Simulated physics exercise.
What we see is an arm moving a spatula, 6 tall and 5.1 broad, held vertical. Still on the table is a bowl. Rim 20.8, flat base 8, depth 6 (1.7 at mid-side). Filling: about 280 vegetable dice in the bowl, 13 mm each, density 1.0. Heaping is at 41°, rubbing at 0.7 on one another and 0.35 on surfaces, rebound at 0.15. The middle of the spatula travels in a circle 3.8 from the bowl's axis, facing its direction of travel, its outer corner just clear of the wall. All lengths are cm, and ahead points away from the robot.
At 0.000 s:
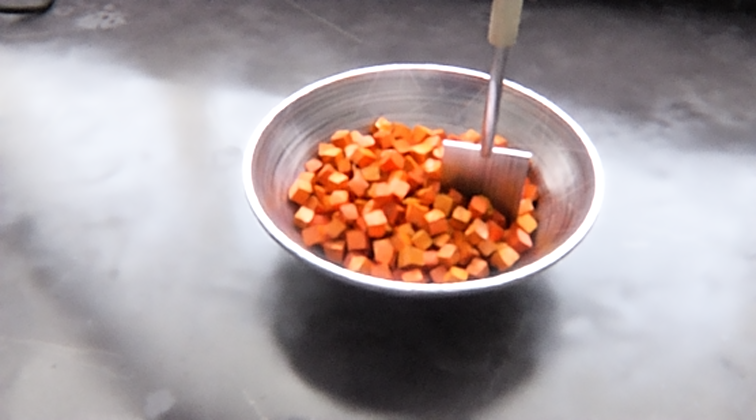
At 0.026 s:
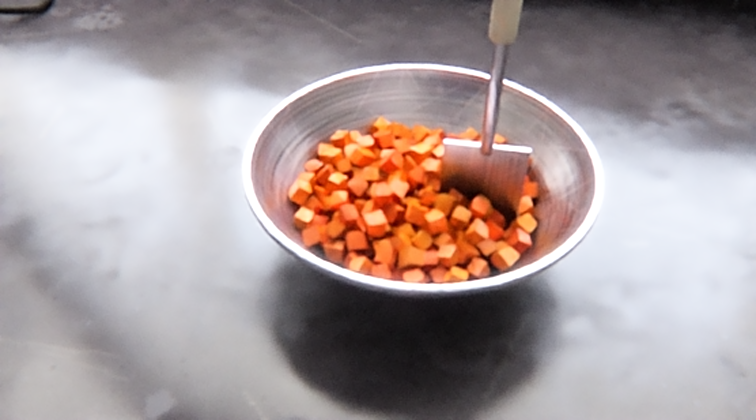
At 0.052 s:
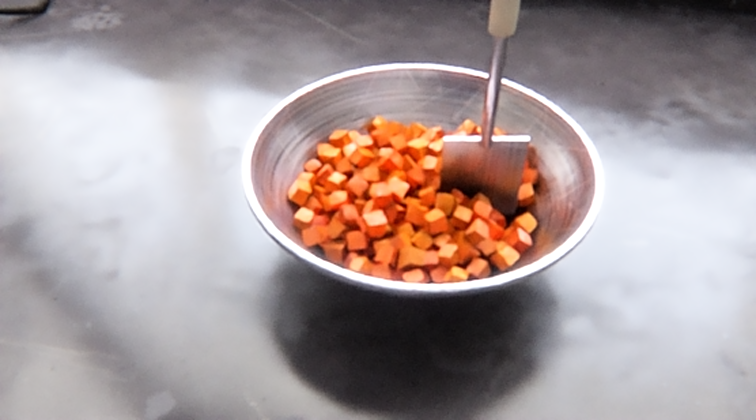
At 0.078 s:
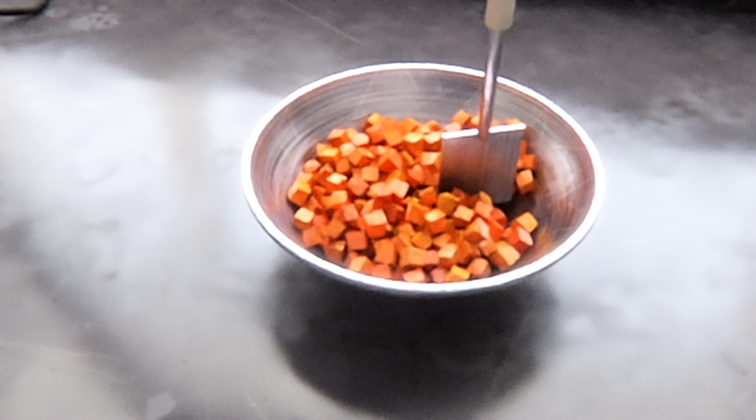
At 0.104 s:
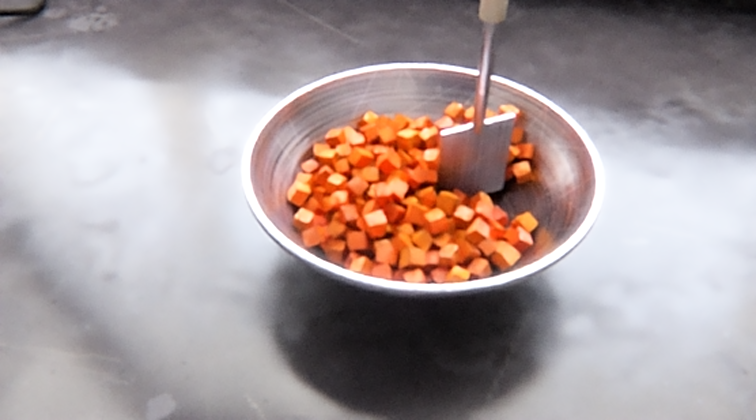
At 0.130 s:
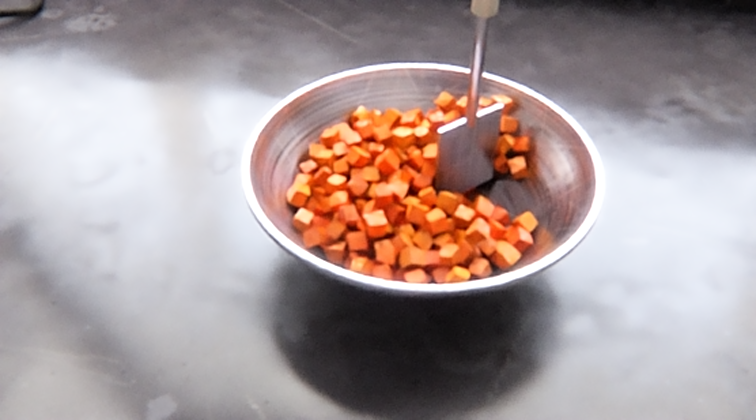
A spatula with a pale handle, upright in a metal bowl of orange vegetable cubes on a gray table, sweeps slowly along the right side toward the back, turning as it pushes some cubes while the bowl stays still.
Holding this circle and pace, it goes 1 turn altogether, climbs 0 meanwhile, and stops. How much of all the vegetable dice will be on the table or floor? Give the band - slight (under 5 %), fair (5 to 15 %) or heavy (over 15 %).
Band: Fair.
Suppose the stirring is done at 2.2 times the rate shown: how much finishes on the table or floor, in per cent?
I'd put it near 35 %.
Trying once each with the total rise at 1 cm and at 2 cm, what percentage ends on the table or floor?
Close to 10 percent and close to 10 percent.
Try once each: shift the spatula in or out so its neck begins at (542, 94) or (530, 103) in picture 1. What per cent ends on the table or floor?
Roughly 10 % and 15 %.
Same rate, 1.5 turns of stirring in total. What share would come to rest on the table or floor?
20 %.
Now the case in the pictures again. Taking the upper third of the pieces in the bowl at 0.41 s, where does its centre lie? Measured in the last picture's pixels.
Roughly pixel (305, 180).
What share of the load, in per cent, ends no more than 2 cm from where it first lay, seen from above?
That comes to some 5 per cent.
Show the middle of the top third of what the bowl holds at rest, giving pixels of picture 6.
Estimated centre: (506, 138).
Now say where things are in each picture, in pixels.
In the first frame, spatula neck at (490, 127), 0° round; upper third of the load around (409, 183), from x 300 to 530, top at y 130; 282 in the bowl.
In the second frame, spatula neck at (490, 125), 4° round; upper third of the load around (409, 182), from x 300 to 530, top at y 130.
In the third frame, spatula neck at (489, 118), 14° round; upper third of the load around (414, 177), from x 300 to 530, top at y 125.
In the fourth frame, spatula neck at (486, 110), 25° round; upper third of the load around (413, 165), from x 300 to 530, top at y 120.
In the fifth frame, spatula neck at (481, 103), 36° round; upper third of the load around (414, 156), from x 300 to 525, top at y 110.
In the sixth frame, spatula neck at (474, 97), 48° round; upper third of the load around (414, 149), from x 300 to 525, top at y 100; 282 in the bowl.
By 0.41 s, 169° round, highest piece 8 above the table; 278 in the bowl, 4 in flight or on the tool.
By 0.69 s, 291° round, highest piece 7 above the table; 265 in the bowl, 13 on the table or floor, 4 in flight or on the tool.
By 1.03 s, 0° round, highest piece 7 above the table; 258 in the bowl, 24 on the table or floor.
By 1.73 s, 0° round, highest piece 7 above the table; 258 in the bowl, 24 on the table or floor.
Final count, 258 in the bowl, 24 on the table or floor. That is 9 % on the table or floor.
